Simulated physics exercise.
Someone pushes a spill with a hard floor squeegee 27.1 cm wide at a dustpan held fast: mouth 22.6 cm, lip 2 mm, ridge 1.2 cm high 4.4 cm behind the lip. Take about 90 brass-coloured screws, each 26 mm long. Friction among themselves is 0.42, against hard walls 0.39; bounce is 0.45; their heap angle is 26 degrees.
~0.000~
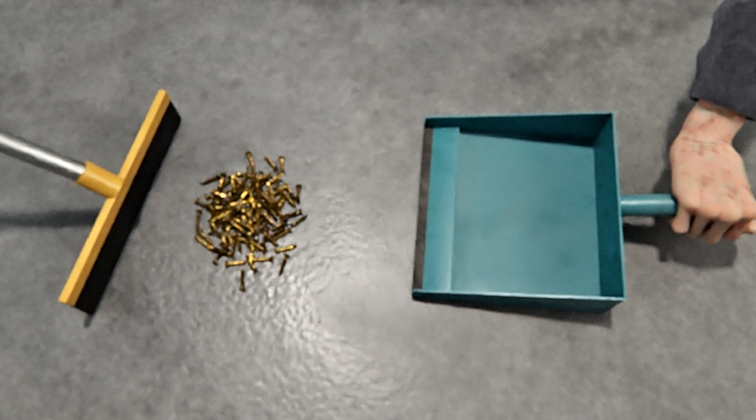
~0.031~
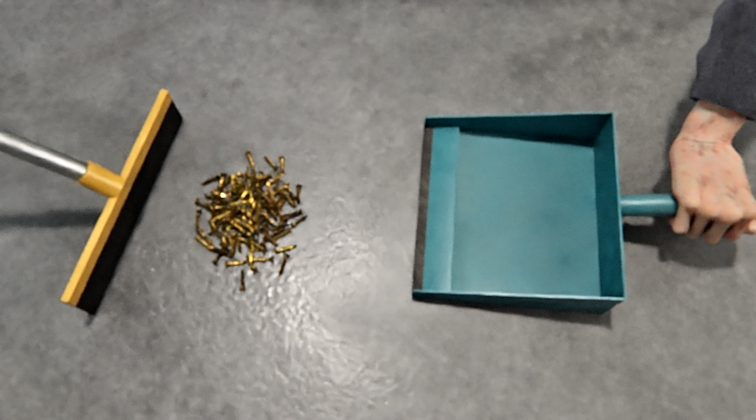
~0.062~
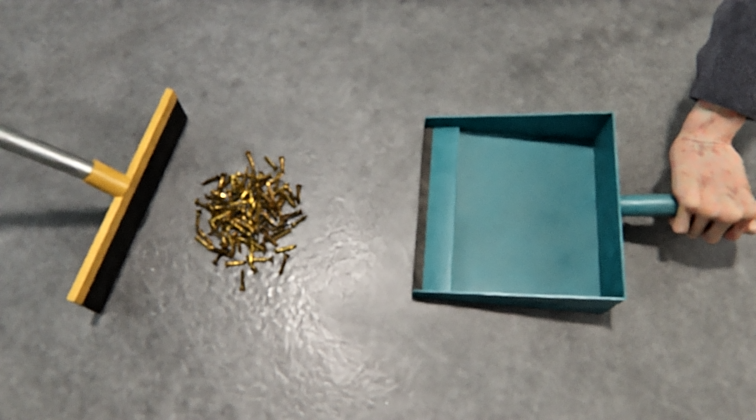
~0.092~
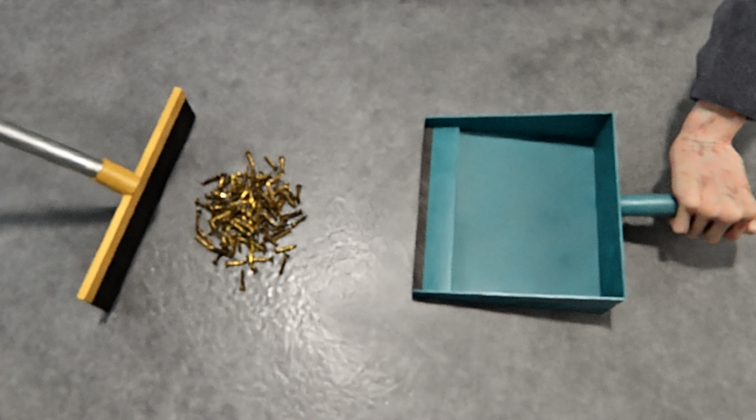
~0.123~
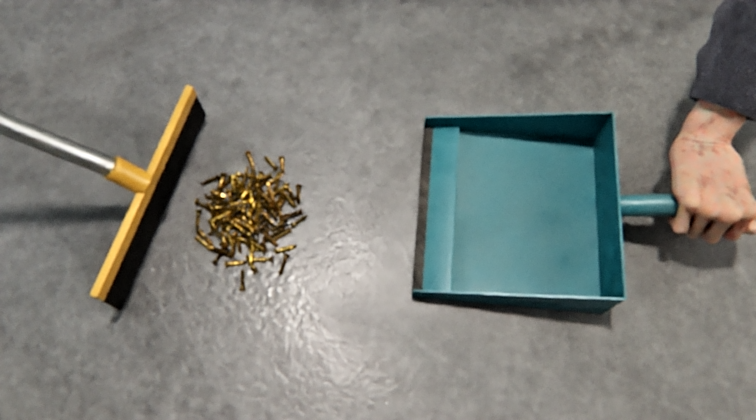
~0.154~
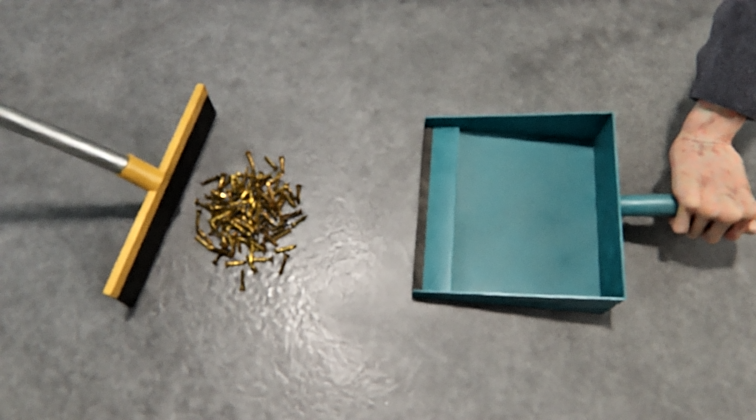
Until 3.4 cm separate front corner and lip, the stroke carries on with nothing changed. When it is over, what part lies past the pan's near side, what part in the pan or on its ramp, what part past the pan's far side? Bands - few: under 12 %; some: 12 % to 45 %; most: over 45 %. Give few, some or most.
Near side: Few, pan: Few, far side: Few.
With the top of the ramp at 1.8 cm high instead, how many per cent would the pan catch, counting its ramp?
It would be roughly 0 percent.
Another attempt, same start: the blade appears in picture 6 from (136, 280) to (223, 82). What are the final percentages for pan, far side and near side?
Pan 0 % / far 0 % / near 0 %.
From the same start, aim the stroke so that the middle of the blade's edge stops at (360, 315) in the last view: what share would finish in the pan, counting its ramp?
Close to 5 in a hundred.
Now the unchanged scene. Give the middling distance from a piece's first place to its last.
Somewhere around 18 centimetres.
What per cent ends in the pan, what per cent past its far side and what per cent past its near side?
In per cent - near side 0, pan 0, far side 0.
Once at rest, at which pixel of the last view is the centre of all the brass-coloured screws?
In the last view, approximately (389, 213).
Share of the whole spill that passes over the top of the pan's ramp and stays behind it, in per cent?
Near 0 per cent, I'd say.
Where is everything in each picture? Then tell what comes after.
The first frame shows blade from (69, 301) to (165, 98), moved 0.0 cm, 0 of the pieces shifted so far; middle of the pieces at (250, 216); pan at (524, 216).
The second frame shows blade from (71, 301) to (167, 98), moved 0.2 cm, 0 of the pieces shifted so far; middle of the pieces at (250, 216).
The third frame shows blade from (77, 299) to (172, 97), moved 0.9 cm, 0 of the pieces shifted so far; middle of the pieces at (250, 216).
The fourth frame shows blade from (87, 298) to (180, 96), moved 1.9 cm, 0 of the pieces shifted so far; middle of the pieces at (250, 216).
The fifth frame shows blade from (100, 295) to (191, 94), moved 3.2 cm, 0 of the pieces shifted so far; middle of the pieces at (250, 216).
The sixth frame shows blade from (113, 293) to (202, 92), moved 4.6 cm, 0 of the pieces shifted so far; middle of the pieces at (250, 216); pan at (524, 216). Its pace works out near 0.44 m/s, heading 16 degrees away from the viewer's side.
Then, at 0.43 s, middle of the blade 18 cm from the lip; 0 % over the lip, far side 0 %, near side 0 %.
Then, at 0.62 s, middle of the blade 10 cm from the lip; 0 % over the lip, far side 0 %, near side 0 %.
Then, at 0.92 s, middle of the blade 6 cm from the lip; 0 % over the lip, far side 0 %, near side 0 %.
By 1.5 s all is still; near side 0 %, pan 0 %, far side 0 %, in front of the lip or behind the blade 95 %.
